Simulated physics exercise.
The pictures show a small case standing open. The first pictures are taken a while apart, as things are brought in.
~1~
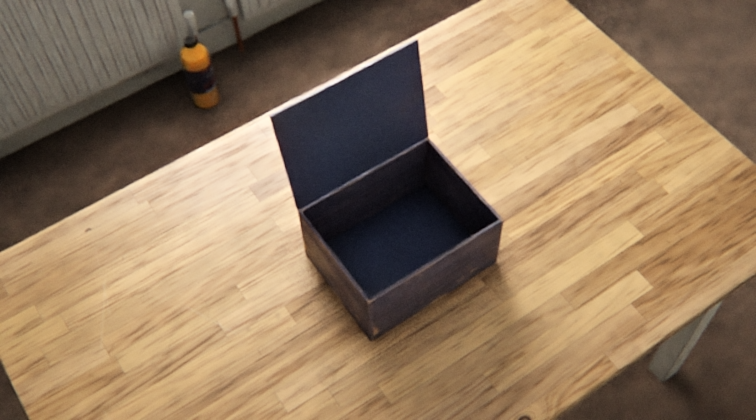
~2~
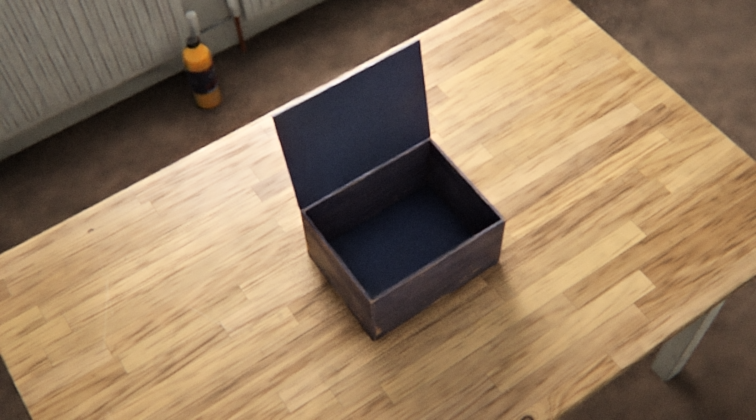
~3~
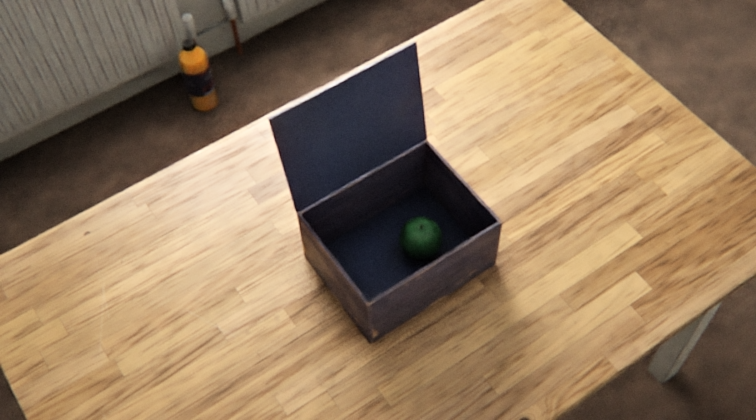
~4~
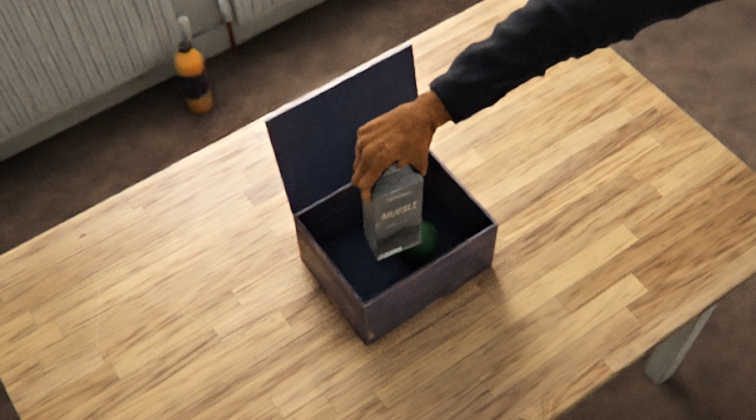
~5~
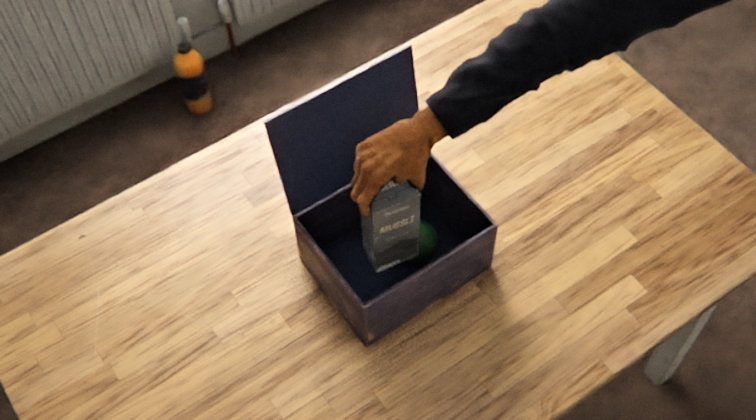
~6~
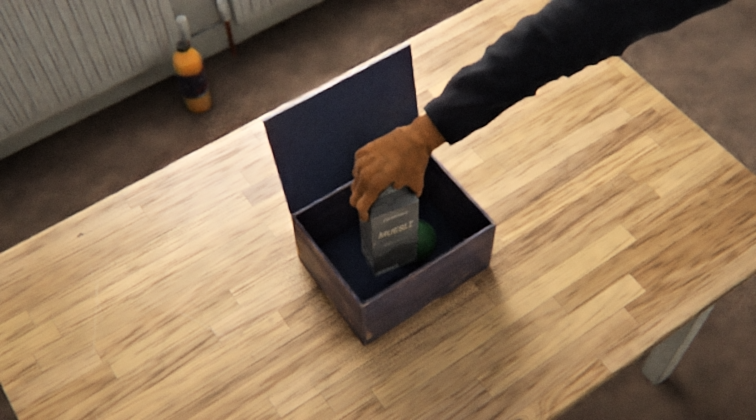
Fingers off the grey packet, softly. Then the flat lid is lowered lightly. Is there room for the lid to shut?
Outcome: The lid is held up.
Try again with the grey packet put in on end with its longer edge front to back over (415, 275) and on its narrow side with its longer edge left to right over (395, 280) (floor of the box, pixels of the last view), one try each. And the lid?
First, it sits on the rim; second, it shuts flat.
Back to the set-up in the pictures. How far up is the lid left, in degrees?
Some 30° above the rim.
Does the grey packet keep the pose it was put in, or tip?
The grey packet keeps its pose.
Then, 0.30 s on from there, grey packet turned 36° from how it was put near (374, 266); green apple shifted a little.
Then, 1.00 s on from there, lid starting down; grey packet turned 10° from how it was put near (383, 237); green apple shifted about its own width.
Then, 1.40 s on from there, lid 72° above the rim; grey packet turned 6° from how it was put near (387, 250); green apple shifted about its own width.
Then, 1.80 s on from there, lid 46° above the rim; grey packet shifted about its own width near (386, 247); green apple shifted about its own width.
In the end, lid 30° above the rim; moved from the start, grey packet and green apple. At the end, from the last picture's camera, grey packet near (386, 246).
